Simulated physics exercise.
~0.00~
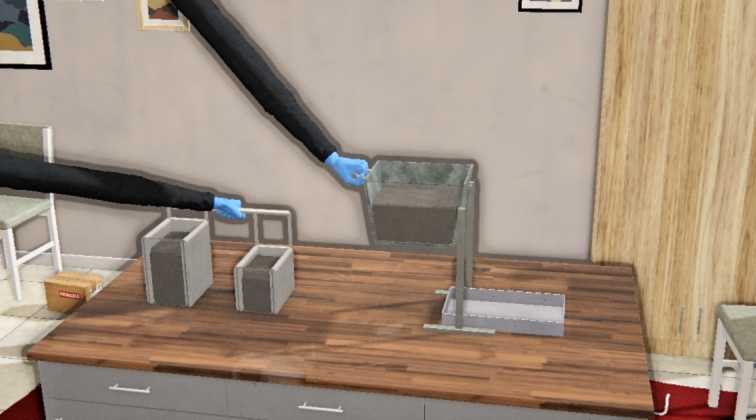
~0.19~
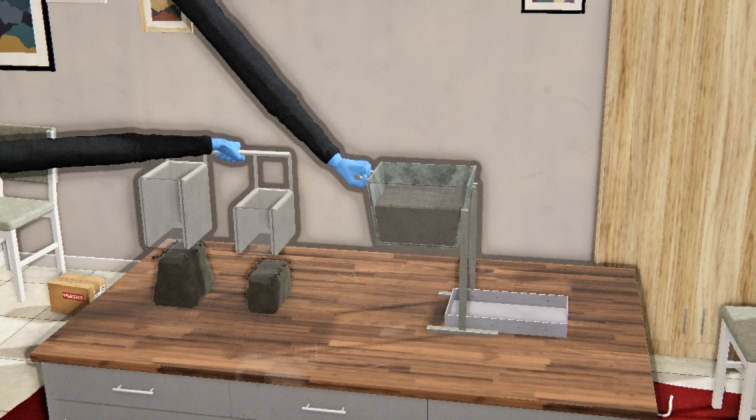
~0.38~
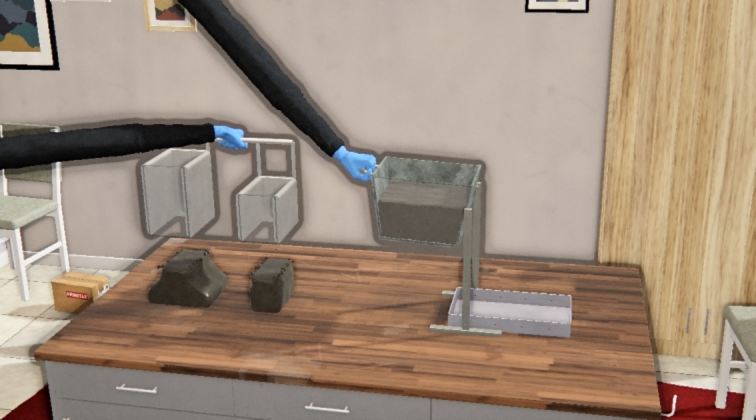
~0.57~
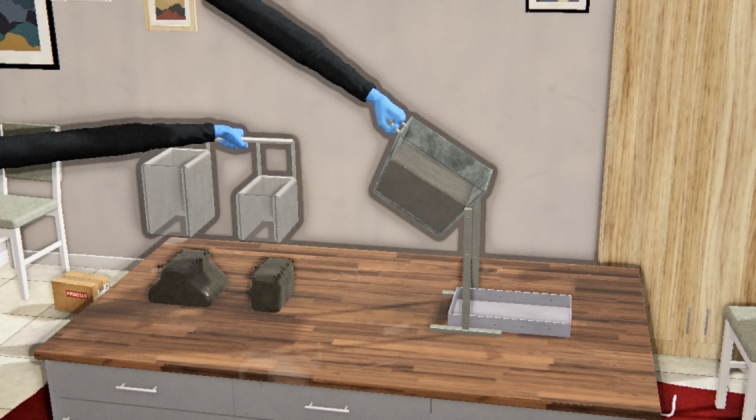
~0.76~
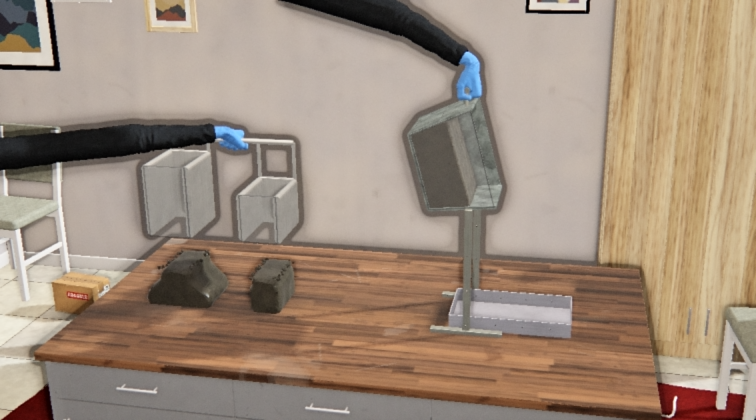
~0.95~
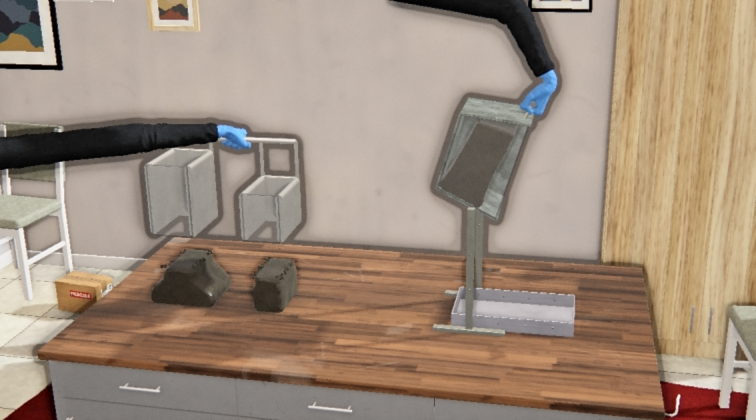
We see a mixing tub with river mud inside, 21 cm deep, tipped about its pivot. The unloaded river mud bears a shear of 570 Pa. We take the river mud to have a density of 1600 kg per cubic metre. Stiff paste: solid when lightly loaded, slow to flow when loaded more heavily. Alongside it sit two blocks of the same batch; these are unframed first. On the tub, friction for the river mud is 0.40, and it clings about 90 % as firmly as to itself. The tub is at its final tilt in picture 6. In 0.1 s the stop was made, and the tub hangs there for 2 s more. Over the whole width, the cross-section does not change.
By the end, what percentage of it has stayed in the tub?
Some 0 per cent has stayed in the tub.
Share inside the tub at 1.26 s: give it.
The tub holds some 6 % at that moment.
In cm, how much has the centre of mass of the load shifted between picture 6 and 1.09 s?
Roughly 13 cm.
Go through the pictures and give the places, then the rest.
Handle-side rim at (366, 180), tilt 0 degrees; top of the river mud at (443, 208); blocks stand 21 cm, 14 cm (left to right), in the first frame.
Handle-side rim at (369, 181), tilt 0 degrees; top of the river mud at (446, 209); blocks stand 18 cm, 13 cm (left to right), in the second frame.
Handle-side rim at (374, 176), tilt 3 degrees; top of the river mud at (382, 201); blocks stand 14 cm, 13 cm (left to right), in the third frame.
Handle-side rim at (401, 134), tilt 33 degrees; top of the river mud at (394, 161); blocks stand 14 cm, 13 cm (left to right), in the fourth frame.
Handle-side rim at (472, 111), tilt 75 degrees; top of the river mud at (443, 124); blocks stand 14 cm, 13 cm (left to right), in the fifth frame.
Handle-side rim at (530, 127), tilt 107 degrees; top of the river mud at (481, 124); blocks stand 14 cm, 13 cm (left to right), in the sixth frame.
After 1.09 s, the tub is at 107 degrees and holds 52 %.
After 1.26 s, the tub is at 107 degrees and holds 6 %.
After 1.43 s, the tub is at 107 degrees and holds 0 %.
After 1.60 s, the tub is at 107 degrees and holds 0 %.
After 2.95 s, at the end, the tub is at 107 degrees and holds 0 %.
